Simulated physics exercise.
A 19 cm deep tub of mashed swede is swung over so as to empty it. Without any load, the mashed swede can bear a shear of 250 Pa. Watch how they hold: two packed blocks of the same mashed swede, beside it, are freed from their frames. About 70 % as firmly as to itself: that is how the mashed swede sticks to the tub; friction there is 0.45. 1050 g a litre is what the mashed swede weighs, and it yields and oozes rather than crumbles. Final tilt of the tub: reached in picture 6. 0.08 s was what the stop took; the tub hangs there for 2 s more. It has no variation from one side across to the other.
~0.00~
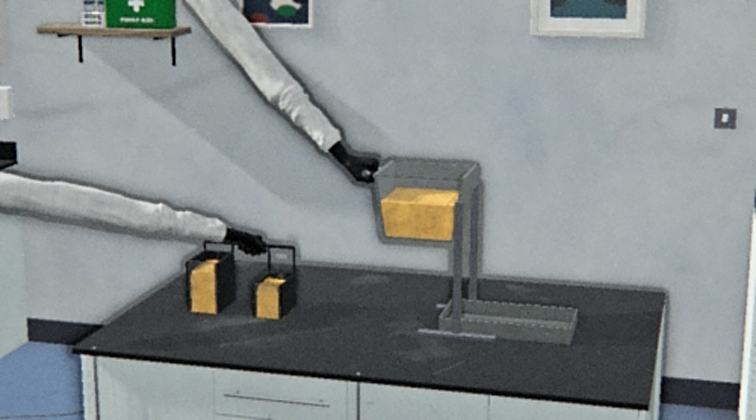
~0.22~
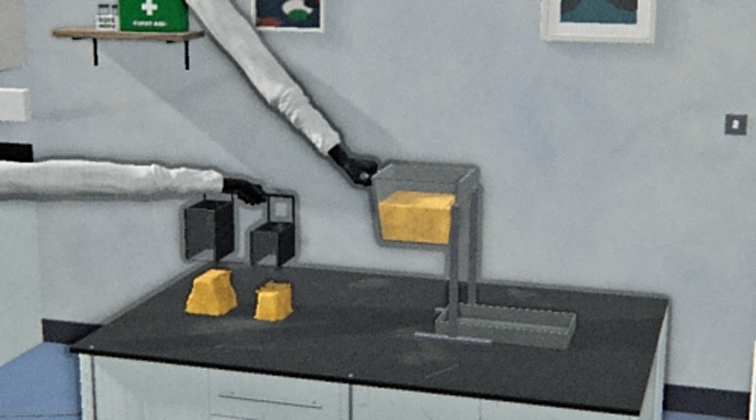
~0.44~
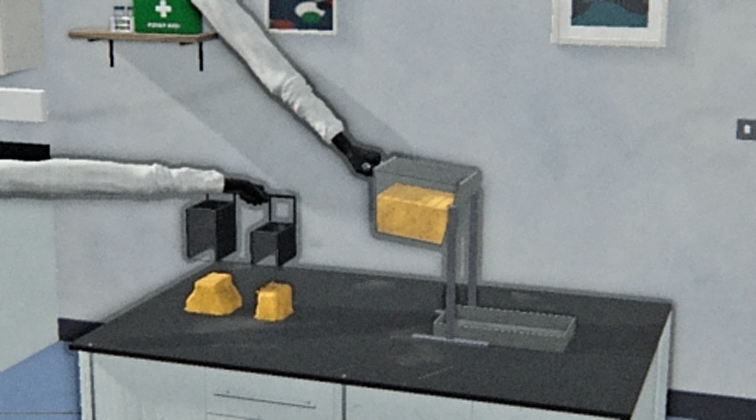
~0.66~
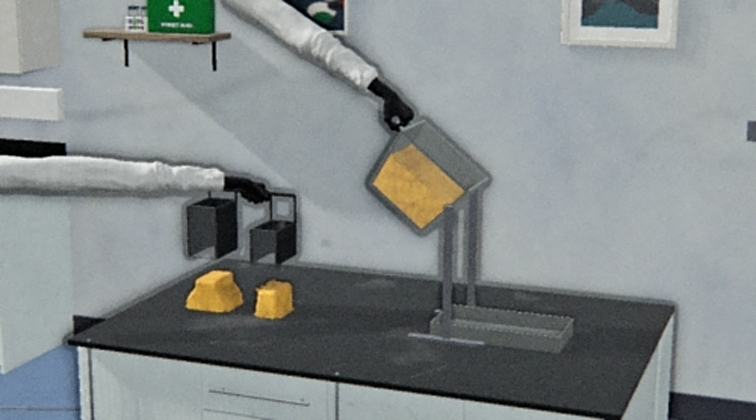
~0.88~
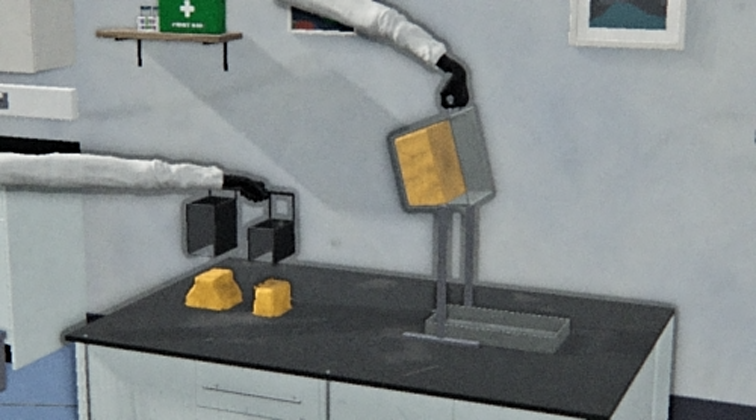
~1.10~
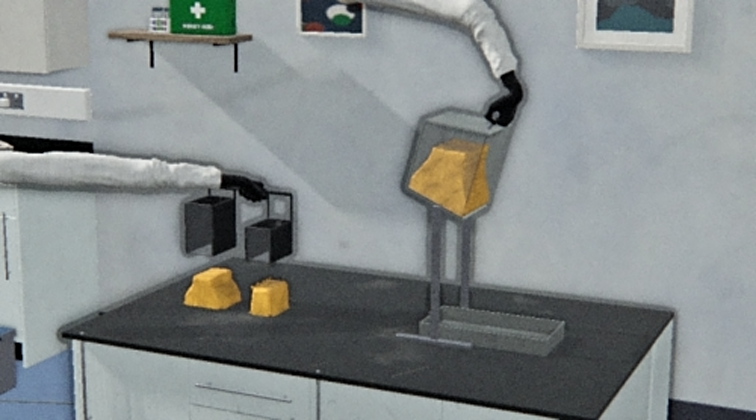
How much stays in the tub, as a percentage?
0 %.
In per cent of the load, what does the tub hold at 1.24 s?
The tub holds around 55 % of the load then.
After 1.24 s, the tub is at 105 degrees and holds 54 %.
After 1.41 s, the tub is at 105 degrees and holds 17 %.
After 1.58 s, the tub is at 105 degrees and holds 0 %.
After 1.75 s, the tub is at 105 degrees and holds 0 %.
After 3.10 s, the tub is at 105 degrees and holds 0 %.
